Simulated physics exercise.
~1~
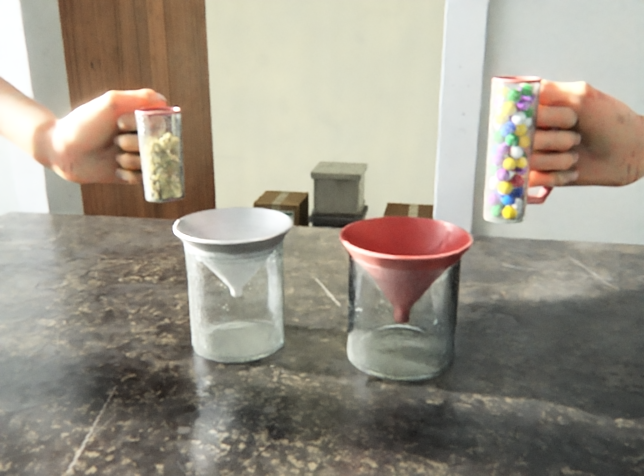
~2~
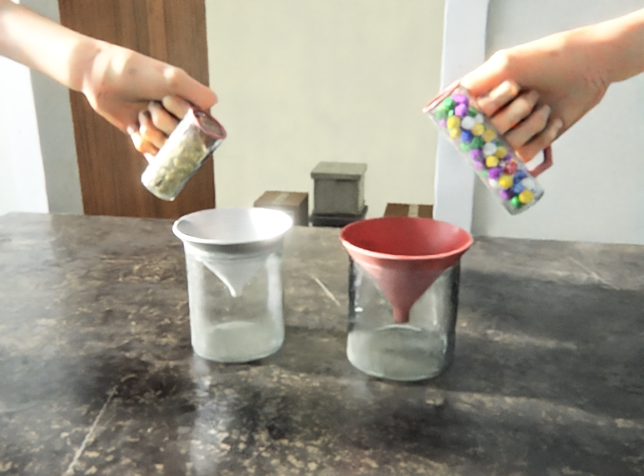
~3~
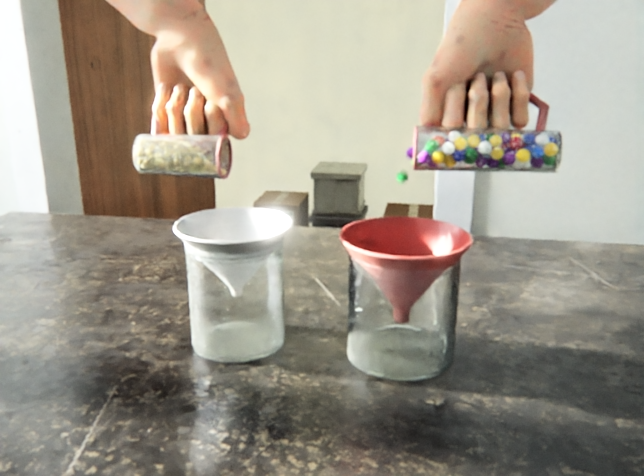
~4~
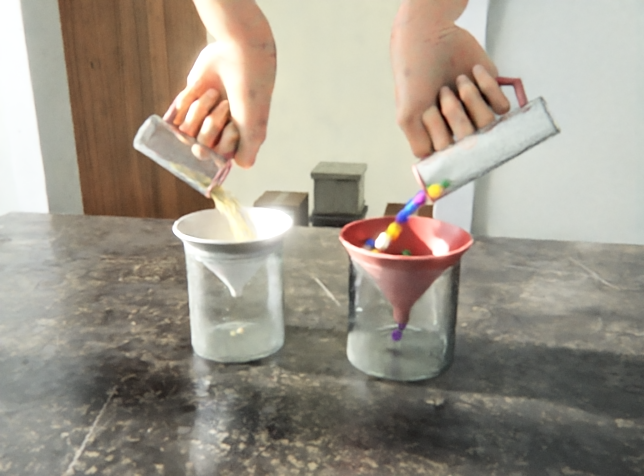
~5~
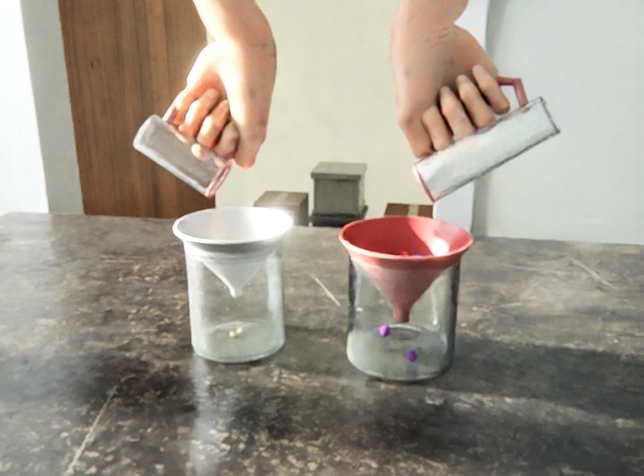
Two hands tip cups of pale pieces and colourful beads into funnels, few reaching the jars.
